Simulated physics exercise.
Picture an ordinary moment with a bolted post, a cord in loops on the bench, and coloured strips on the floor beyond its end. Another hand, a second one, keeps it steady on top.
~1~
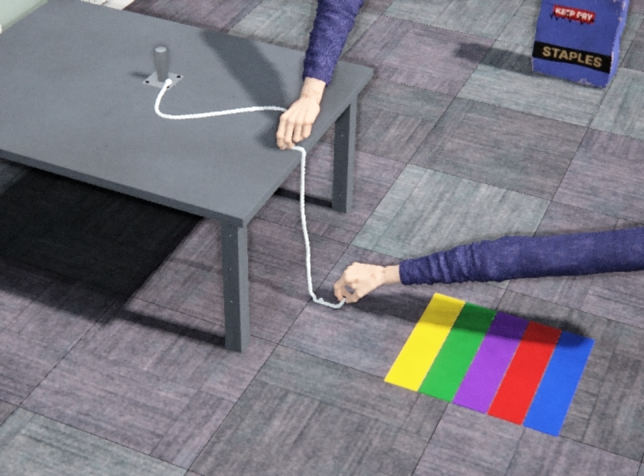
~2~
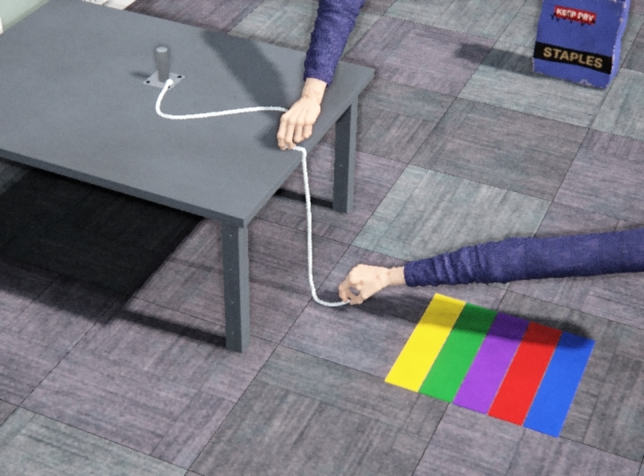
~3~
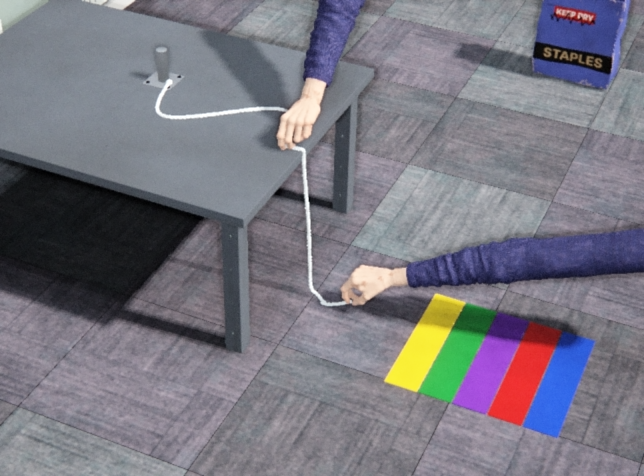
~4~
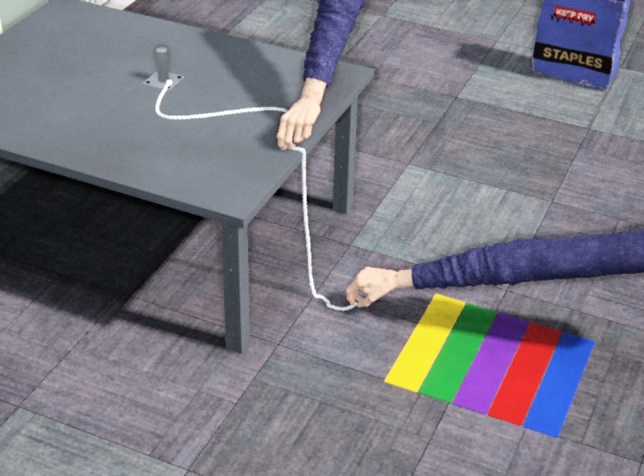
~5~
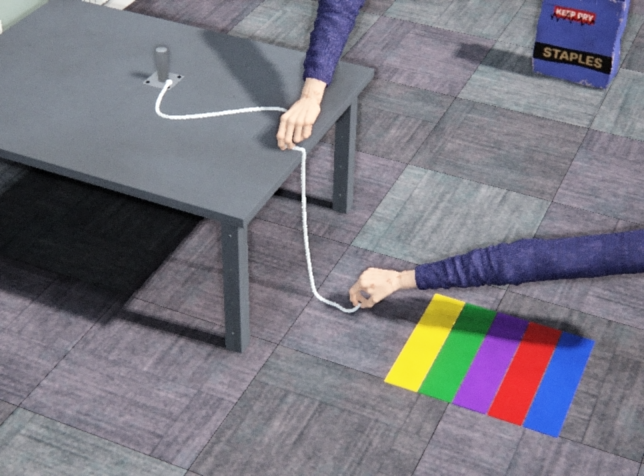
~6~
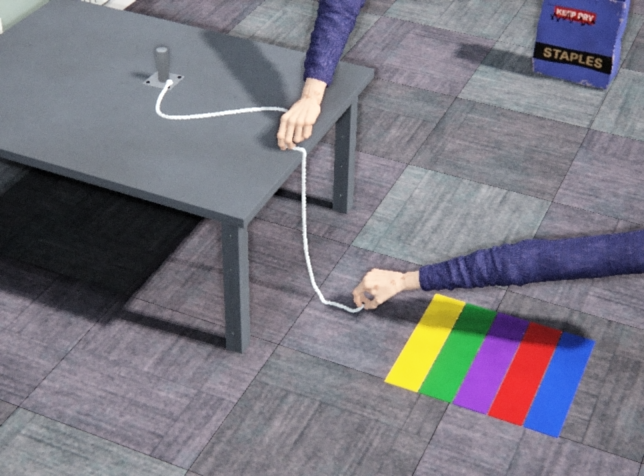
On a grey table above a carpeted floor, one hand held a white cord steady at the edge, while another hand below drew its hanging end slightly right, near the coloured strips.
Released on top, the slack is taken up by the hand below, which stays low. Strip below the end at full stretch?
Blue.
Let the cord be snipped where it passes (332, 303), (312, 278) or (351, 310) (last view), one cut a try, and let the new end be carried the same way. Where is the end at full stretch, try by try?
Case by case: (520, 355), (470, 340) and (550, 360).
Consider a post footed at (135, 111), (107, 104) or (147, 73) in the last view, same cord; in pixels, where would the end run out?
Roughly (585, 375), then (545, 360), then (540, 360).
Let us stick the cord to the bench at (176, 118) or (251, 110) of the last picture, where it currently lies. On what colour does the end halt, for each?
Try 1: Red; try 2: Purple.
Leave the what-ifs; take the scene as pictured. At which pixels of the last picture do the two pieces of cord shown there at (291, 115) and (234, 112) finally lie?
The first finishes about (329, 157) and the second about (277, 128).
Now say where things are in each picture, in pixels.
In the first picture, end (344, 299); yellow (410, 369); green (443, 379); purple (477, 390); red (512, 401); blue (548, 413).
In the second picture, end (349, 301); cord through (159, 101) (212, 115) (289, 113) (298, 149) (309, 218) (311, 281).
In the third picture, end (351, 301).
In the fourth picture, end (356, 303); cord through (159, 101) (212, 115) (289, 113) (297, 149) (306, 217) (311, 281).
In the fifth picture, end (360, 304).
In the sixth picture, end (363, 305); cord through (159, 101) (212, 115) (289, 113) (298, 149) (304, 217) (313, 282).
A little later, end near (518, 353); over red.
Next, end near (551, 363); over blue.
When it is tight, end near (572, 369); over blue. The blue one.
